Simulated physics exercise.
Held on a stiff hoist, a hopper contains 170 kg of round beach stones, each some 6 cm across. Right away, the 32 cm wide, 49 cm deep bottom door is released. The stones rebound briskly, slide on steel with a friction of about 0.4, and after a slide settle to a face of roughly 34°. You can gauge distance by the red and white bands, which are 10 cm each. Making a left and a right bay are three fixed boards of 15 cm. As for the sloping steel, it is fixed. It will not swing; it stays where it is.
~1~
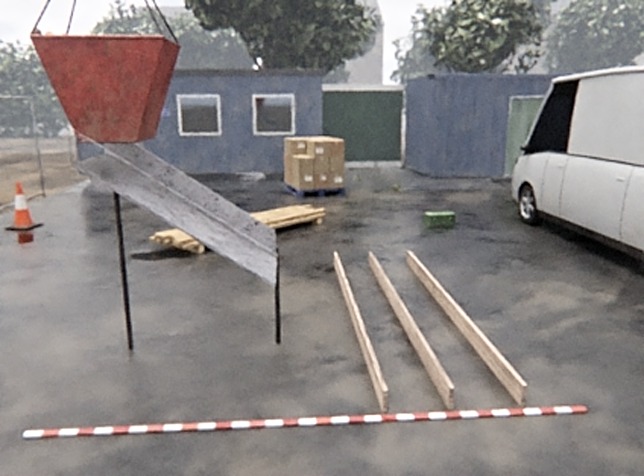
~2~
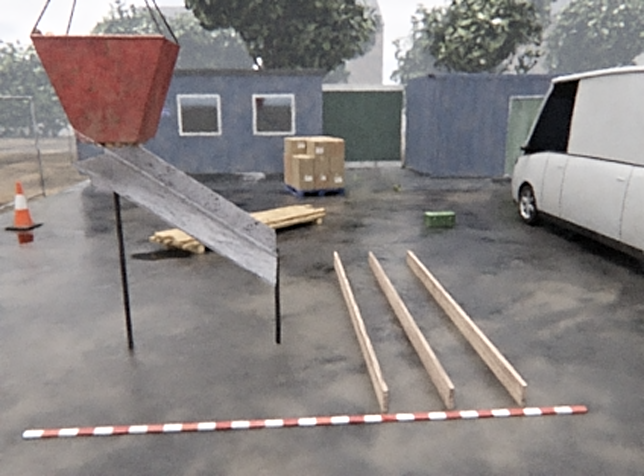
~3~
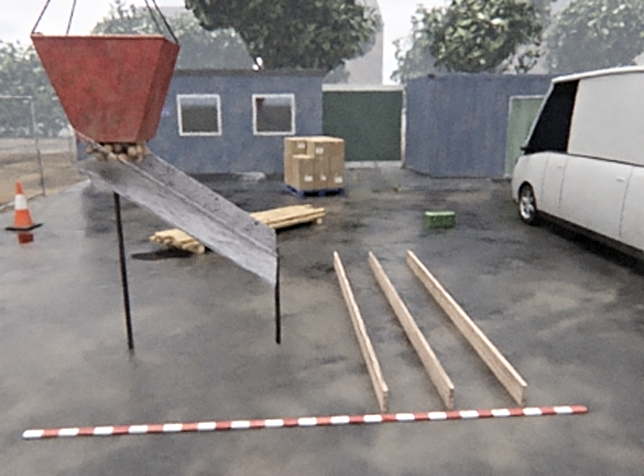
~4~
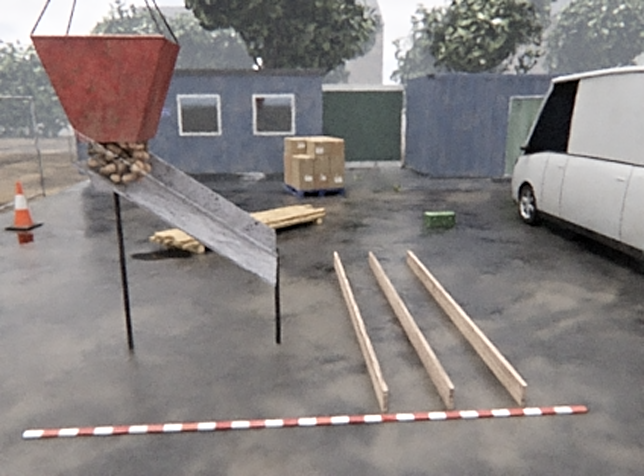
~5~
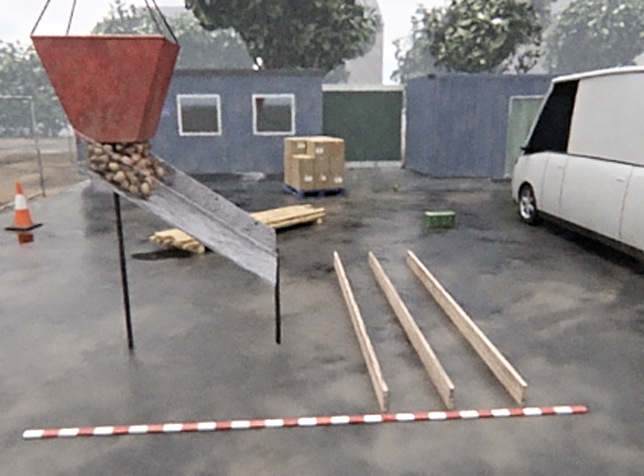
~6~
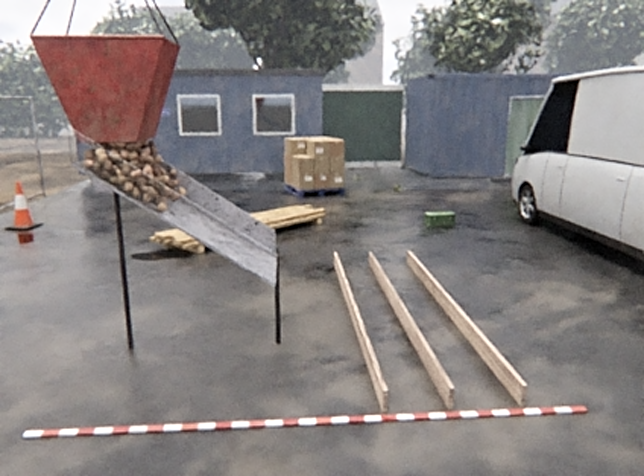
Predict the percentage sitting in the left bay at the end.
35 per cent, roughly.
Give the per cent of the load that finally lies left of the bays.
65 in a hundred, roughly.
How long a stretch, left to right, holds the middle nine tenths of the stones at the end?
90 cm.
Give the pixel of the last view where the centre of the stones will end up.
I'd point to close to (356, 362) in the last picture.
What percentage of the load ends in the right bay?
Around 0 percent, give or take.
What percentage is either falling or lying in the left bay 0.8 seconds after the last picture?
Some 5 per cent has got there by then.
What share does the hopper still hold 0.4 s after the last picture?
25 %, roughly.
Then, 0.4 s after the last picture, 24 % in the hopper, 69 % on the steel, 7 % falling or lying left of the bays; the stones farthest right are at (317, 299).
Then, 0.8 s after the last picture, 0 % in the hopper, 63 % on the steel, 34 % falling or lying left of the bays, 4 % falling or lying in the left bay; the stones farthest right are at (412, 353).
Then, 1.4 s after the last picture, 0 % in the hopper, 12 % on the steel, 64 % falling or lying left of the bays, 23 % falling or lying in the left bay; the stones farthest right are at (431, 354).
Then, 2.3 s after the last picture, 0 % in the hopper, 64 % falling or lying left of the bays, 35 % falling or lying in the left bay, 1 % falling or lying in the right bay; the stones farthest right are at (469, 367).
Then, 4.2 s after the last picture, 0 % in the hopper, 64 % left of the bays, 35 % in the left bay, 1 % in the right bay; the stones farthest right are at (479, 368).
